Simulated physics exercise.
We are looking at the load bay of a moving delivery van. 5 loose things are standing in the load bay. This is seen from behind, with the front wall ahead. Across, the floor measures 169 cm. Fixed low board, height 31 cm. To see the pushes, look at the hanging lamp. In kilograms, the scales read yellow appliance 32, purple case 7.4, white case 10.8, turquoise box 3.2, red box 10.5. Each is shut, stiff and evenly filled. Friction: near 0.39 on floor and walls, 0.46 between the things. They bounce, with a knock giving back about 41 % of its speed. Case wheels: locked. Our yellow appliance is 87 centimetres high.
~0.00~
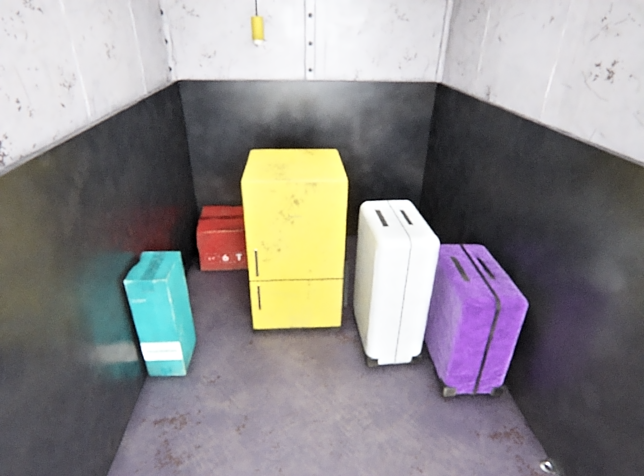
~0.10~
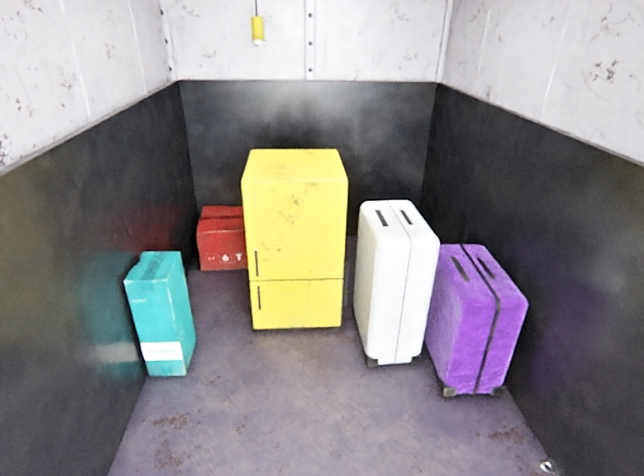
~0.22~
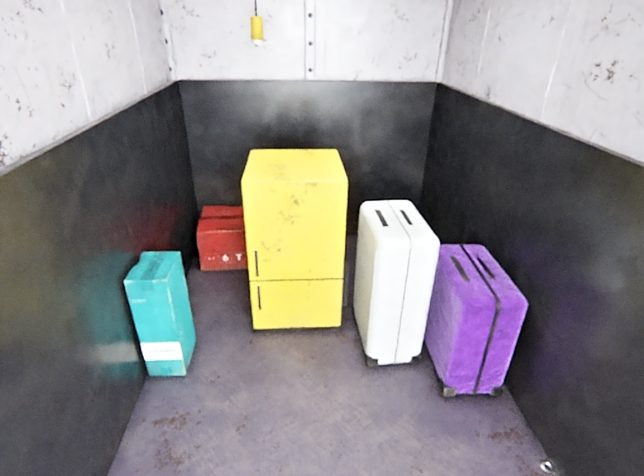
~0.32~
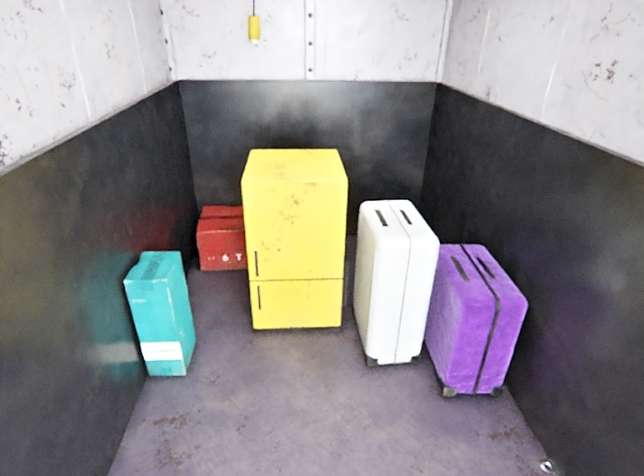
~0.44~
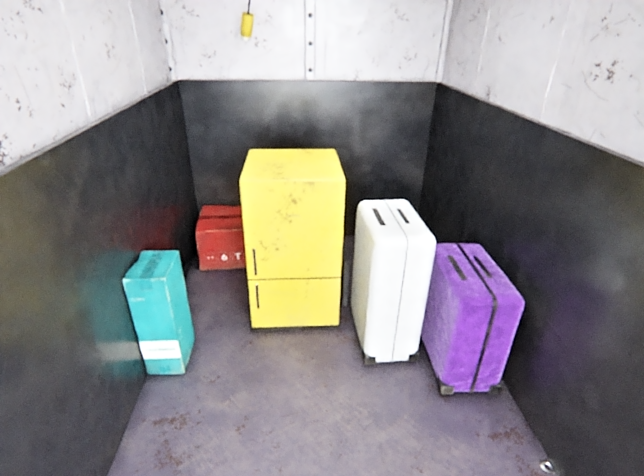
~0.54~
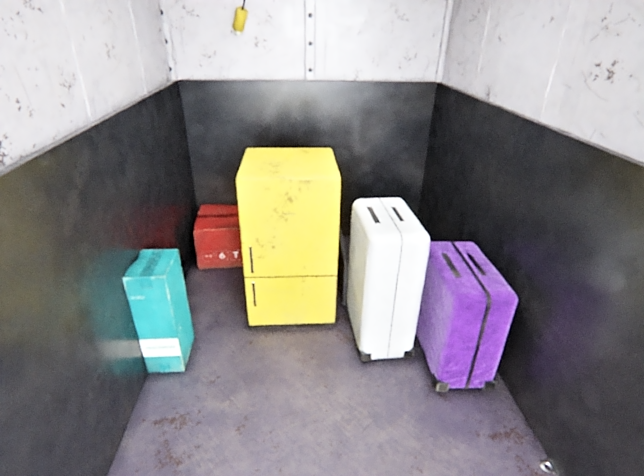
In a van's load bay, the hanging lamp swings left and the load shifts slightly left.
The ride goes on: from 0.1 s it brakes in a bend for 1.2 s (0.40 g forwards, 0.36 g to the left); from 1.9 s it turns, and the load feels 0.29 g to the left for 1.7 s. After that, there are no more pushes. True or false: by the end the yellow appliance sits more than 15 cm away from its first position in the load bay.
True.
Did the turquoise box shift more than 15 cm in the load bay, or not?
Turquoise box: Unmoved.
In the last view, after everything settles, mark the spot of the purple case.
Its centre ends close to (415, 287) in the last view.
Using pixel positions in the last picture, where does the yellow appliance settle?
Near (254, 225).
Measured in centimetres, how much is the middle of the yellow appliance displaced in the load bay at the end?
It ends up around 32 cm from its start.
By 0.64 s, load feels 0.40 g forwards, 0.36 g left; yellow appliance 8 cm from its spot near (286, 235); purple case 9 cm from its spot; white case 7 cm from its spot.
By 0.84 s, load feels 0.40 g forwards, 0.36 g left; yellow appliance 21 cm from its spot near (271, 228); purple case 19 cm from its spot; red box 9 cm from its spot.
By 1.14 s, load feels 0.26 g forwards, 0.24 g left; yellow appliance 31 cm from its spot near (255, 225); purple case 29 cm from its spot; white case 11 cm from its spot.
When it is over (4.1 s), not toppled but over 15 cm from the start, yellow appliance and purple case; the other 3 within 15 cm of the start. In the last view, yellow appliance near (254, 225).
